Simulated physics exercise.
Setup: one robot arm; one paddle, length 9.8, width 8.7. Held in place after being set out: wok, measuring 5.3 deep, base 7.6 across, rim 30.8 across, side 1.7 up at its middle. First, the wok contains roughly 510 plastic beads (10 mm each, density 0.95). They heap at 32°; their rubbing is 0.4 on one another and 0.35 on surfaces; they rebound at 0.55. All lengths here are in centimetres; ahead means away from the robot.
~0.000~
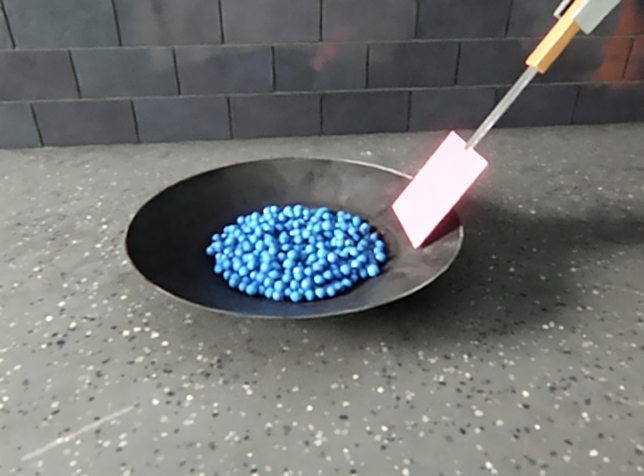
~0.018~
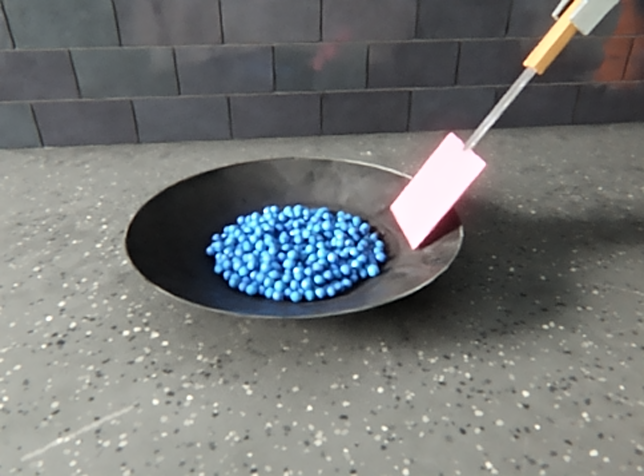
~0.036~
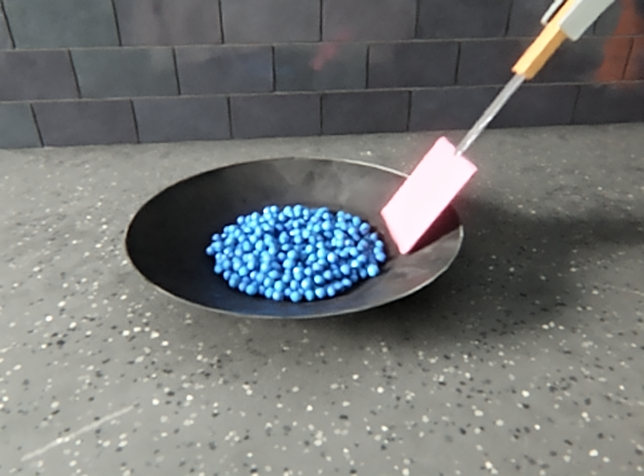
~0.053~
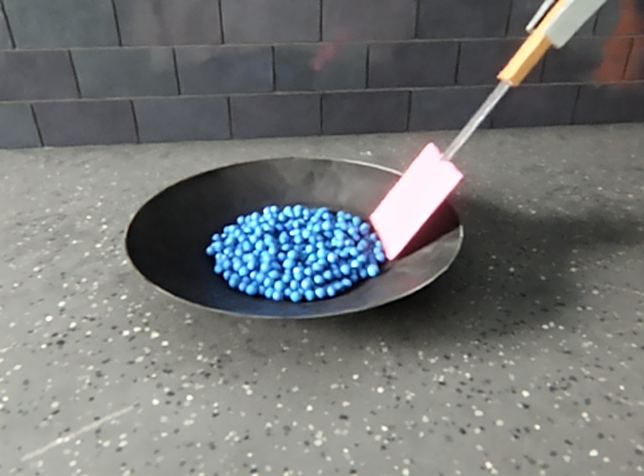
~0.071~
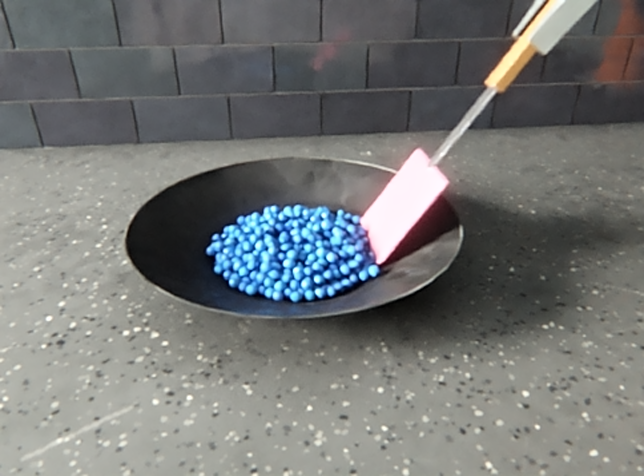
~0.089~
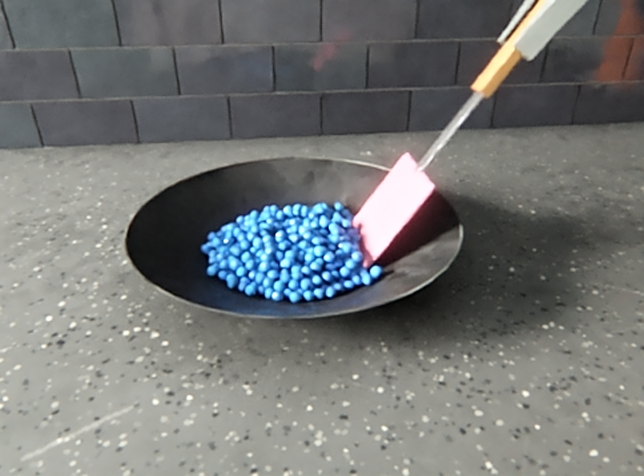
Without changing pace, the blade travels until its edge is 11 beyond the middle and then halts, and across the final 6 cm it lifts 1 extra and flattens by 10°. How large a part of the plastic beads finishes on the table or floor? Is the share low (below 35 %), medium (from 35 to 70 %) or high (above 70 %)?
The share is low, below 35 %.
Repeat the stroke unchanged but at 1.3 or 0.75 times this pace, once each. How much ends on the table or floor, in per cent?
First try around 40 %, second try around 15 %.
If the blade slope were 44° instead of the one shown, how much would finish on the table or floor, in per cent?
Roughly 25 per cent.
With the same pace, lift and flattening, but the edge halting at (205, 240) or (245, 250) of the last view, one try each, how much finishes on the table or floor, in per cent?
First try roughly 10 percent, second roughly 0 percent.
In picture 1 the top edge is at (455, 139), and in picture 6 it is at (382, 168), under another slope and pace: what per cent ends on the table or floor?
Near 45 in a hundred.
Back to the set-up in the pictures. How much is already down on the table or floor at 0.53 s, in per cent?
Roughly 25 percent of it.
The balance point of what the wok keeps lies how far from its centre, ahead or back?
I'd put it at roughly 4.5 cm toward the front.
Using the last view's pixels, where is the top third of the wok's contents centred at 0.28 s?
Near (191, 230).
After 0.18 s, sloping 55°, highest piece 4 above the table; 511 in the wok.
After 0.28 s, sloping 53°, highest piece 6 above the table; 511 in the wok.
After 0.53 s, sloping 45°, highest piece 7 above the table; 380 in the wok, 118 on the table or floor, 13 on the blade or in flight.
After 1.58 s, sloping 45°, highest piece 6 above the table; 379 in the wok, 132 on the table or floor.
At rest, 379 in the wok, 132 on the table or floor. That is 26 % on the table or floor.
